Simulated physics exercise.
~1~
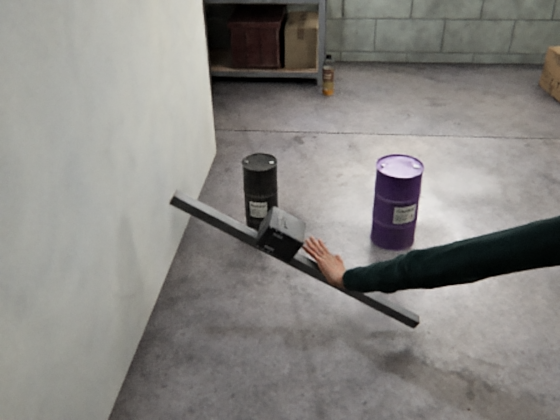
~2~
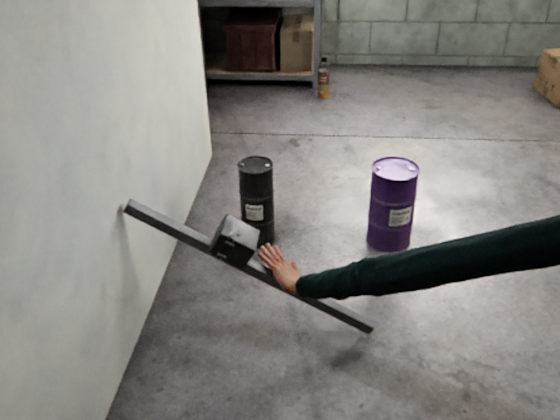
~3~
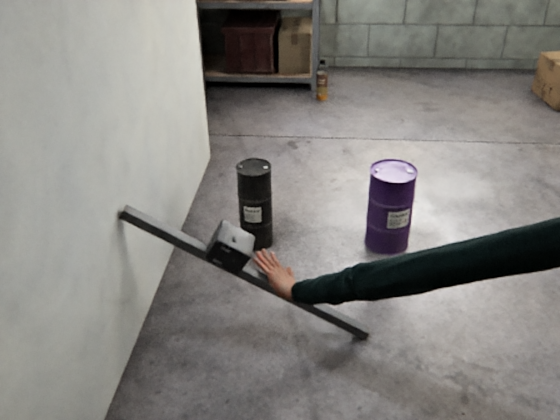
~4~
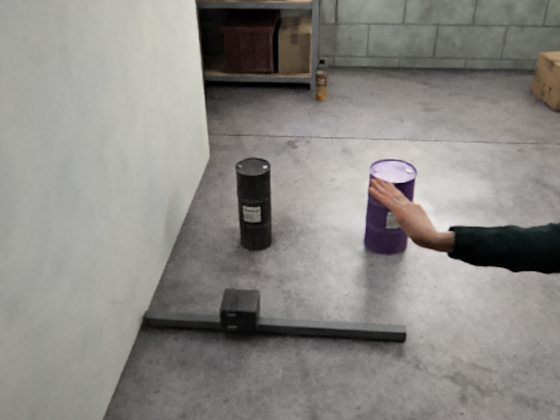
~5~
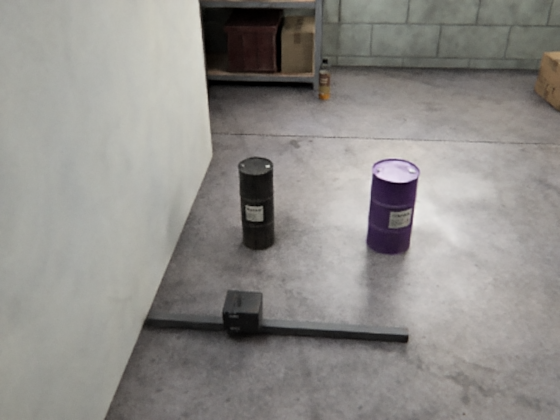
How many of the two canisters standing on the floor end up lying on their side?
None of them do; both the black canister and the purple canister are still upright at the end.
